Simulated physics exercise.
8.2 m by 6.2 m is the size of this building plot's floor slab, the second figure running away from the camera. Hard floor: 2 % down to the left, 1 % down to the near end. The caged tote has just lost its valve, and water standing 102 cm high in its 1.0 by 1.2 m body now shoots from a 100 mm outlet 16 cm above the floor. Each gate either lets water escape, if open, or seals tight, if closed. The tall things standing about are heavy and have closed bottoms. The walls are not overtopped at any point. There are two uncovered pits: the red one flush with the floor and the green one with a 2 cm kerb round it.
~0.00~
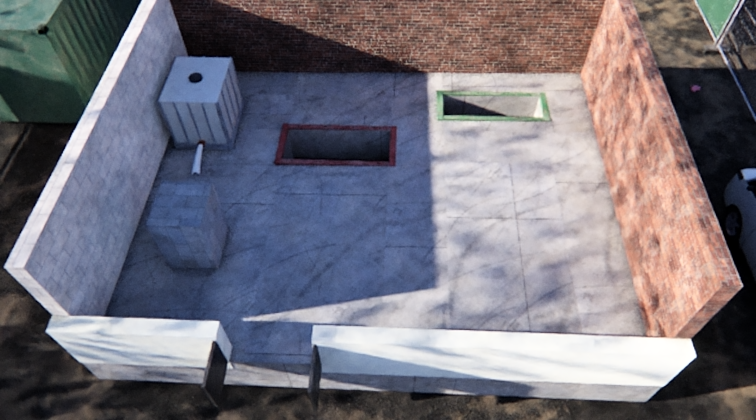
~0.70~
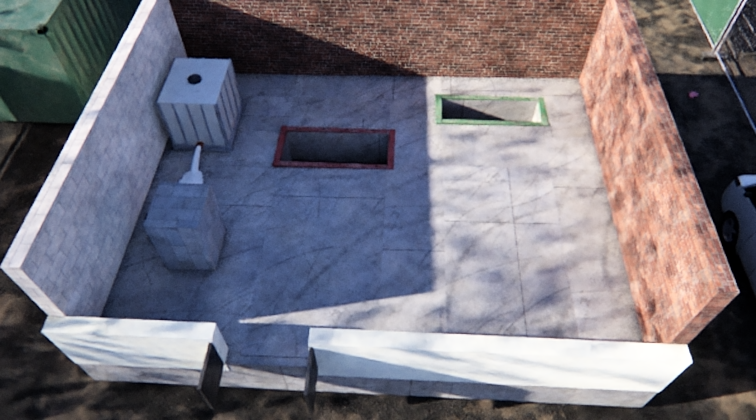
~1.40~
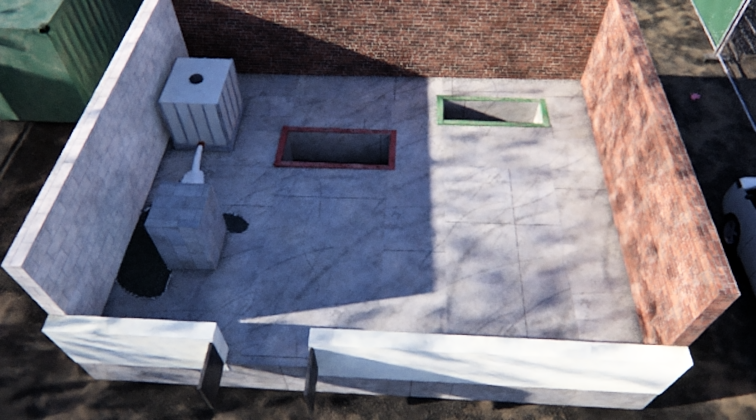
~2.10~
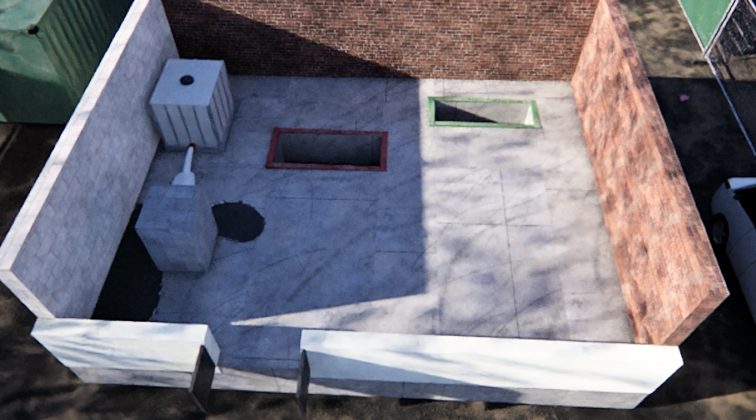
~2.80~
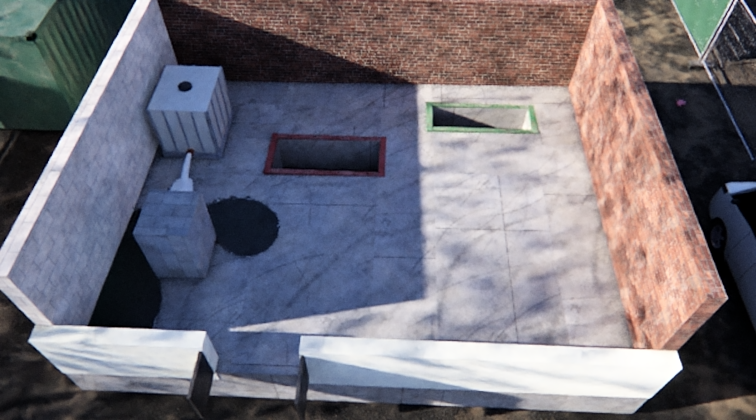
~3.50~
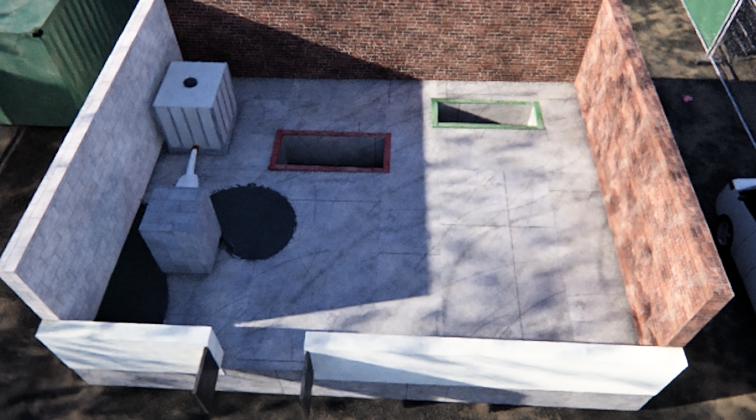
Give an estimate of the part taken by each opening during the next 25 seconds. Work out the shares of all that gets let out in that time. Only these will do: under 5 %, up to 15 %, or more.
Rough shares - the gateway: Above 15 %, the red pit: Less than 5 %, the green pit: Not even 5 %.
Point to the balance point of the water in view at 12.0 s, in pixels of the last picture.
Centre of water: Approx. (190, 276).
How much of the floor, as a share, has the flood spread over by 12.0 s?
Roughly 25 per cent.
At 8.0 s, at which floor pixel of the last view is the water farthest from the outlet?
Tip position: Roughly (314, 355), last view.
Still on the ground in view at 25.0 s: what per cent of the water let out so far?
Roughly 74 per cent.
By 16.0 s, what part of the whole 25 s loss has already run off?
Around 40 percent by that point.
After 5.0 s water covers 15 % of the floor and is deepest (8 cm) near (183, 230); gone so far, the gateway 0 %, the red pit 0 %, the green pit 0 %.
After 8.0 s water covers 25 % of the floor and is deepest (9 cm) near (183, 230); gone so far, the gateway 1 %, the red pit 0 %, the green pit 0 %.
After 12.0 s water covers 25 % of the floor and is deepest (8 cm) near (87, 346); gone so far, the gateway 4 %, the red pit 0 %, the green pit 0 %.
After 16.0 s water covers 30 % of the floor and is deepest (9 cm) near (87, 346); gone so far, the gateway 10 %, the red pit 0 %, the green pit 0 %.
After 25.0 s water covers 30 % of the floor and is deepest (10 cm) near (87, 346); gone so far, the gateway 25 %, the red pit 0 %, the green pit 0 %.
